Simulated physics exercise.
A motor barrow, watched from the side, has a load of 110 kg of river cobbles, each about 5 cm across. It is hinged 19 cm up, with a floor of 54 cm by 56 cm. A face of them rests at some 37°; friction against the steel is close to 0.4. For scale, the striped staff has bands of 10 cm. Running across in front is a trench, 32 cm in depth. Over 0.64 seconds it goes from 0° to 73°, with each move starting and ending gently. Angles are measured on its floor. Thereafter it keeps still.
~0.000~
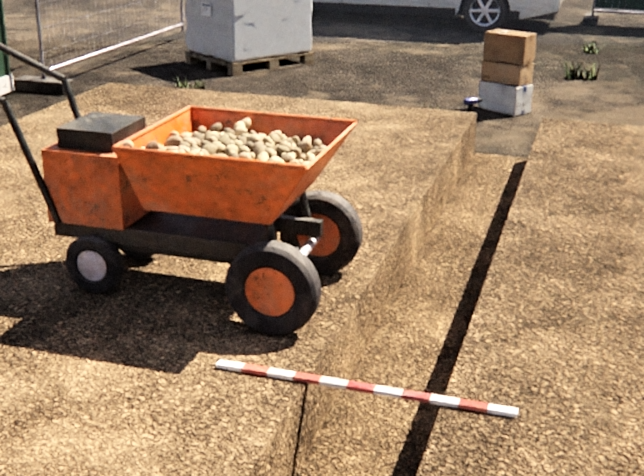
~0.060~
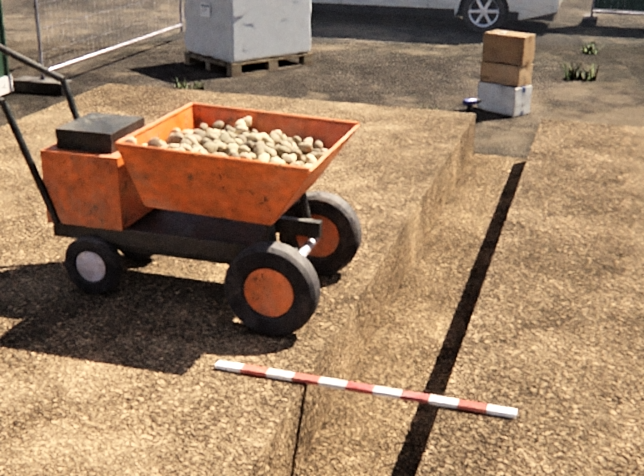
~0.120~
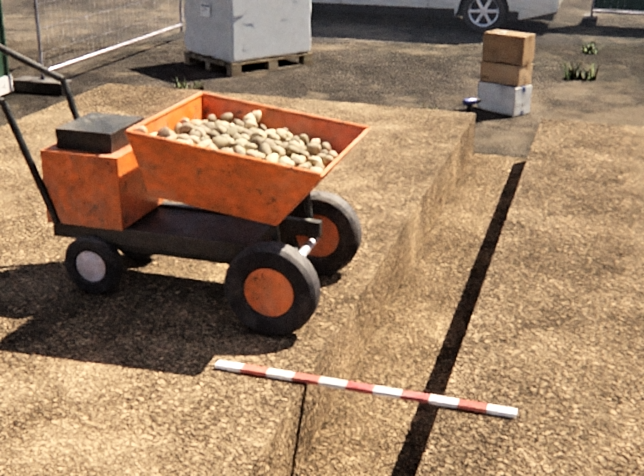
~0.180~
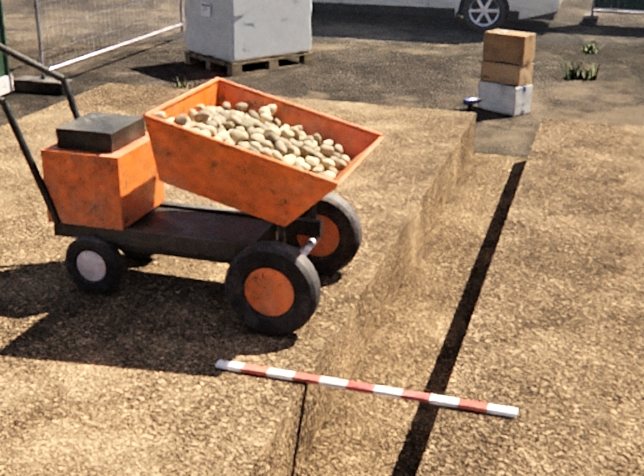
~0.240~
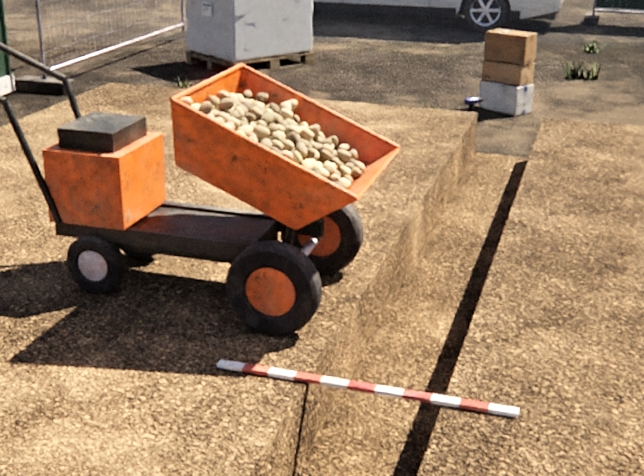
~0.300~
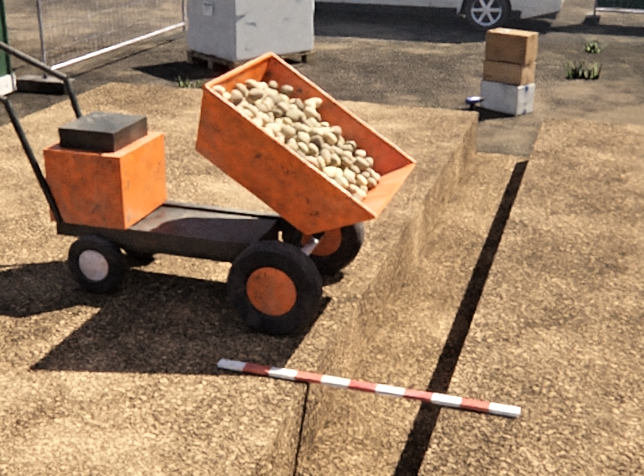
On a sunny building site, an orange motor barrow stood beside a trench behind a red-and-white striped staff, and its skip full of rounded stones tilted steadily up, its lip lowering toward the right.
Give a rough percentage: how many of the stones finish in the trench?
44 %.
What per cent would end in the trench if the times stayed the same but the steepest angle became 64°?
It comes out at about 40 percent.
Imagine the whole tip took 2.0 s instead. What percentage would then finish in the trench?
Estimate: About 70 %.
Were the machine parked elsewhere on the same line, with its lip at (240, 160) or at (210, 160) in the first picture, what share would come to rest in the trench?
From the first place around 95 per cent, from the other around 100.
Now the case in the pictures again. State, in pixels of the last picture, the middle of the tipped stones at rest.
(495, 322).
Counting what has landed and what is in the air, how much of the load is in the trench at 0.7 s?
Around 15 per cent of it, at that instant.
After 0.5 s the floor is at 62°; 100 % in the skip; the foremost stones are at (398, 245).
After 0.7 s the floor is at 73°; 67 % in the skip, 15 % in the trench, 18 % past the trench; the foremost stones are at (510, 332).
After 1.1 s the floor is at 73°; 16 % in the skip, 29 % in the trench, 56 % past the trench; the foremost stones are past the picture's edge.
After 3.0 s the floor is at 73°; 0 % in the skip, 44 % in the trench, 56 % past the trench; the foremost stones are past the picture's edge.
